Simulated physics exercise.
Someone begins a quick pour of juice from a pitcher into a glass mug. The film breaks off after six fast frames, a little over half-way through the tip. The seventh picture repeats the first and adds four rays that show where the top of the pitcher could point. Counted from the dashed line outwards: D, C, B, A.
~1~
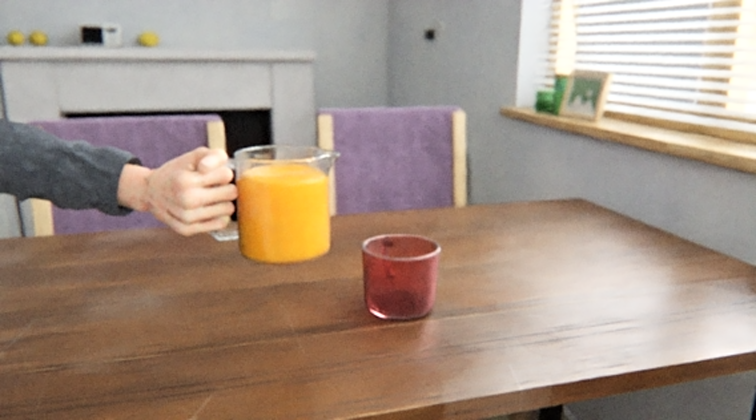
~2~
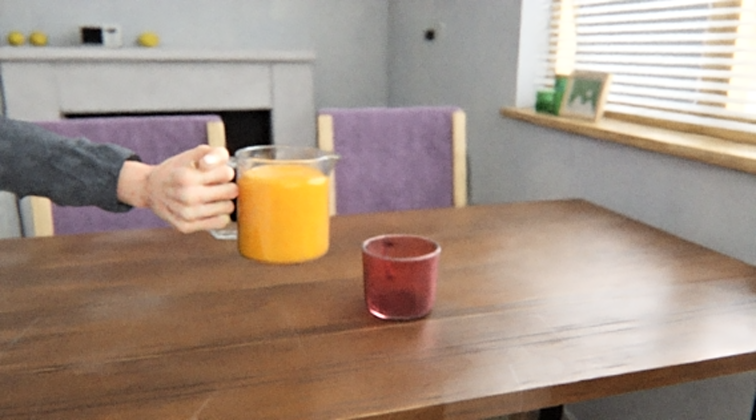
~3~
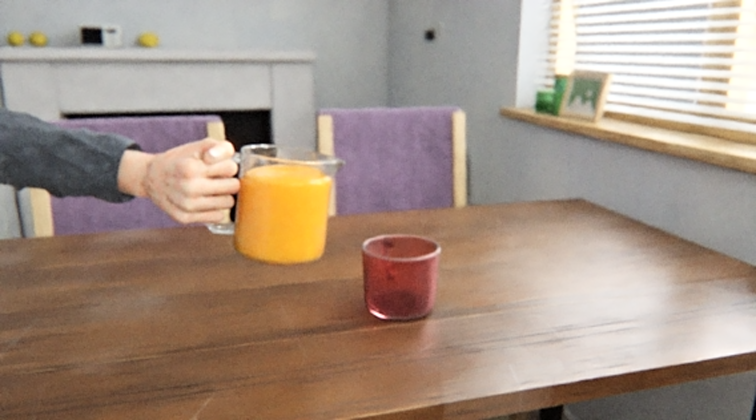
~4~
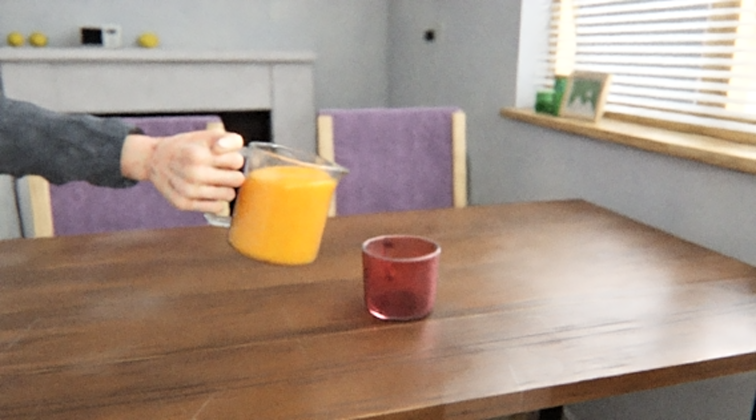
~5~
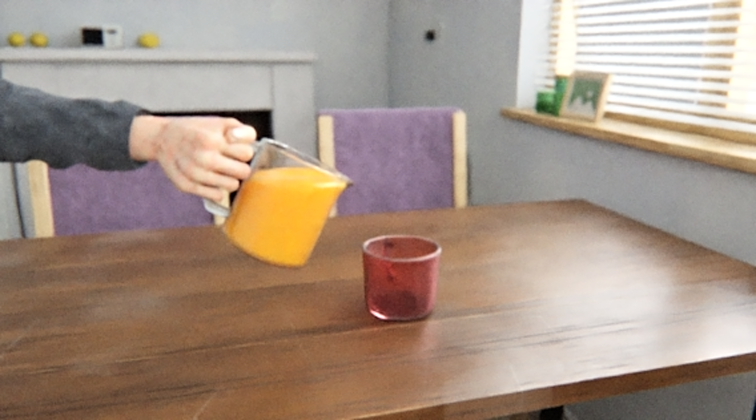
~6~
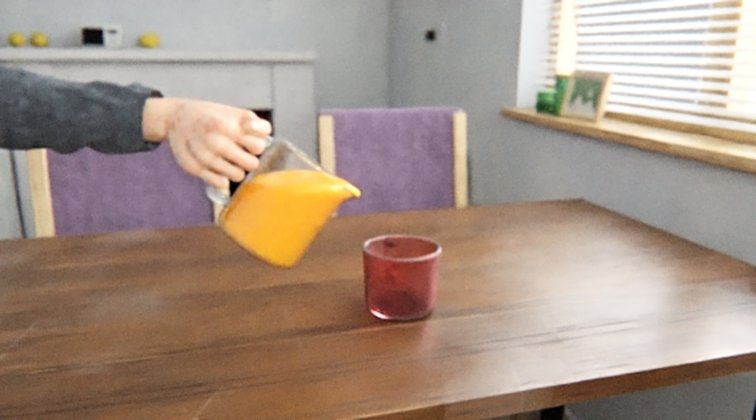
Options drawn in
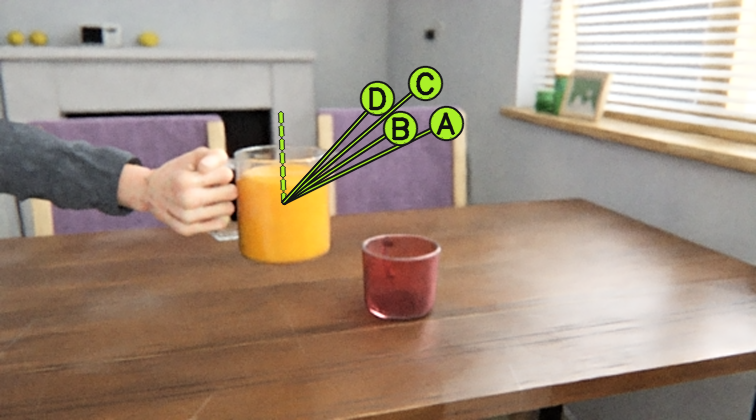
At a wooden dining table with purple chairs behind it, a hand holds a clear pitcher of orange juice upright to the left of a red glass, then gradually tilts it rightward until the juice reaches the lip.
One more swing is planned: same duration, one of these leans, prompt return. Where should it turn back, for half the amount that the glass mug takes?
Choose B.
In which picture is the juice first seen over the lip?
Picture 6.
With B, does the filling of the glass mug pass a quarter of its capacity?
Yes.
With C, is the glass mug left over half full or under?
Under half.
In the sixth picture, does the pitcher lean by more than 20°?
Yes.
On the marked copy, A at (431, 129); B at (385, 135); C at (411, 93); D at (366, 111).
If A is chosen, the glass mug ends with about 65 % of what it can hold.
If B is chosen, the glass mug ends with about 49 % of what it can hold.
If C is chosen, the glass mug ends with about 35 % of what it can hold.
If D is chosen, the glass mug ends with about 23 % of what it can hold.
